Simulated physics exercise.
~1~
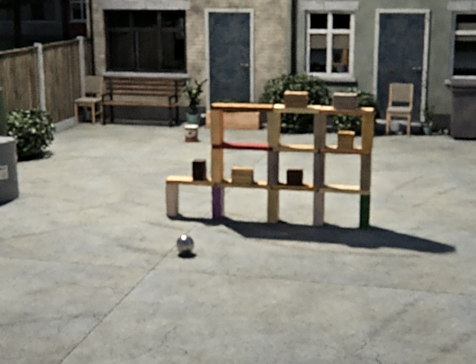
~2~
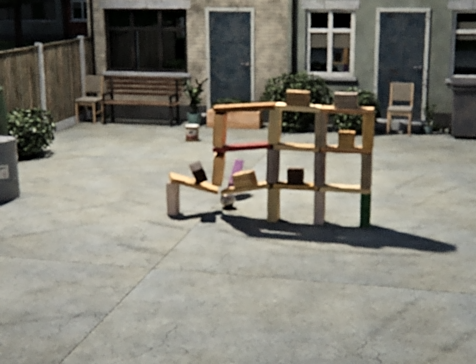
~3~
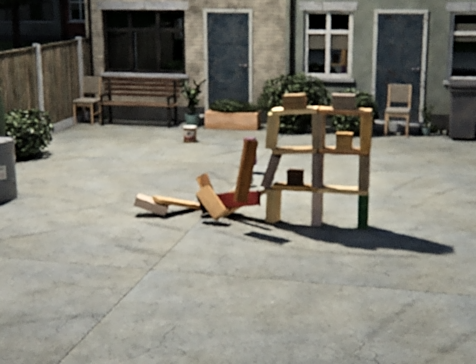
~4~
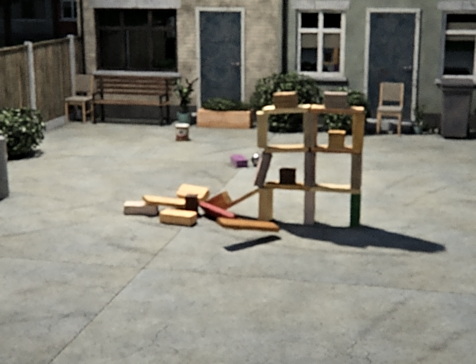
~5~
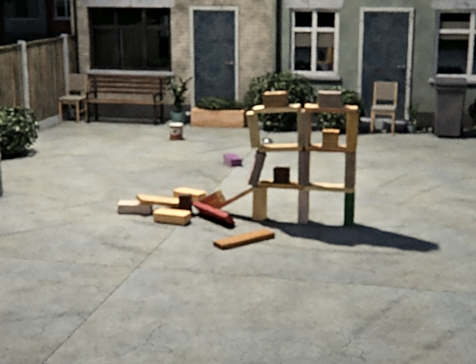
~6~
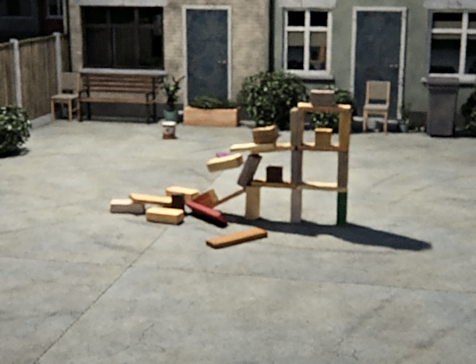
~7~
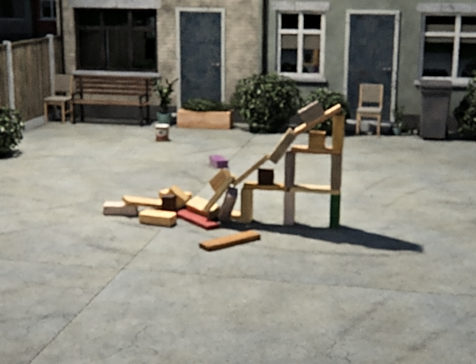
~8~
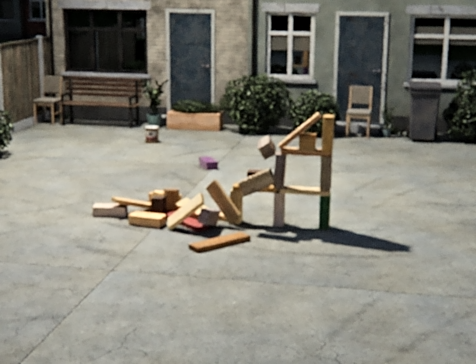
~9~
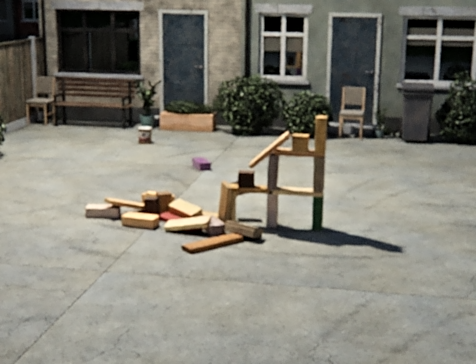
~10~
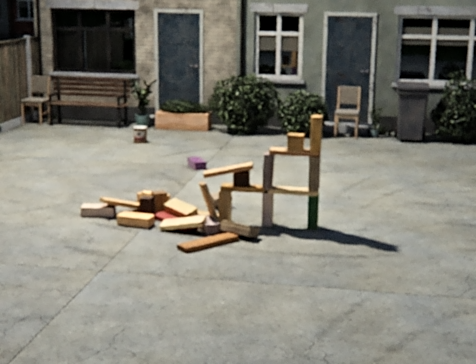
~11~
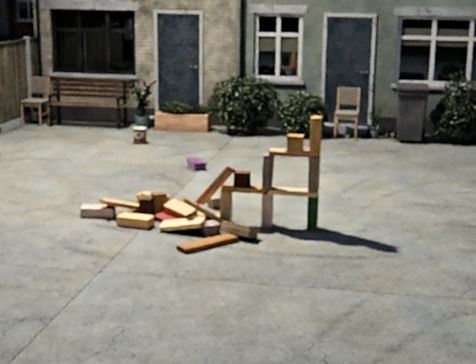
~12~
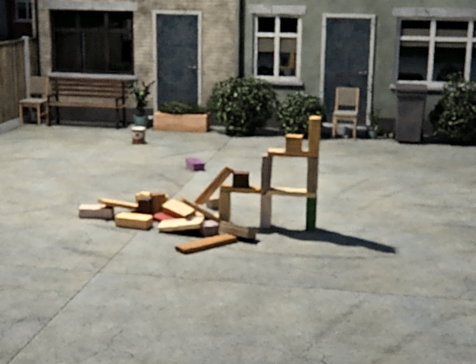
Paved yard with a steel ball rolling into a wooden block structure, the left side collapsing in stages, the right part left standing.
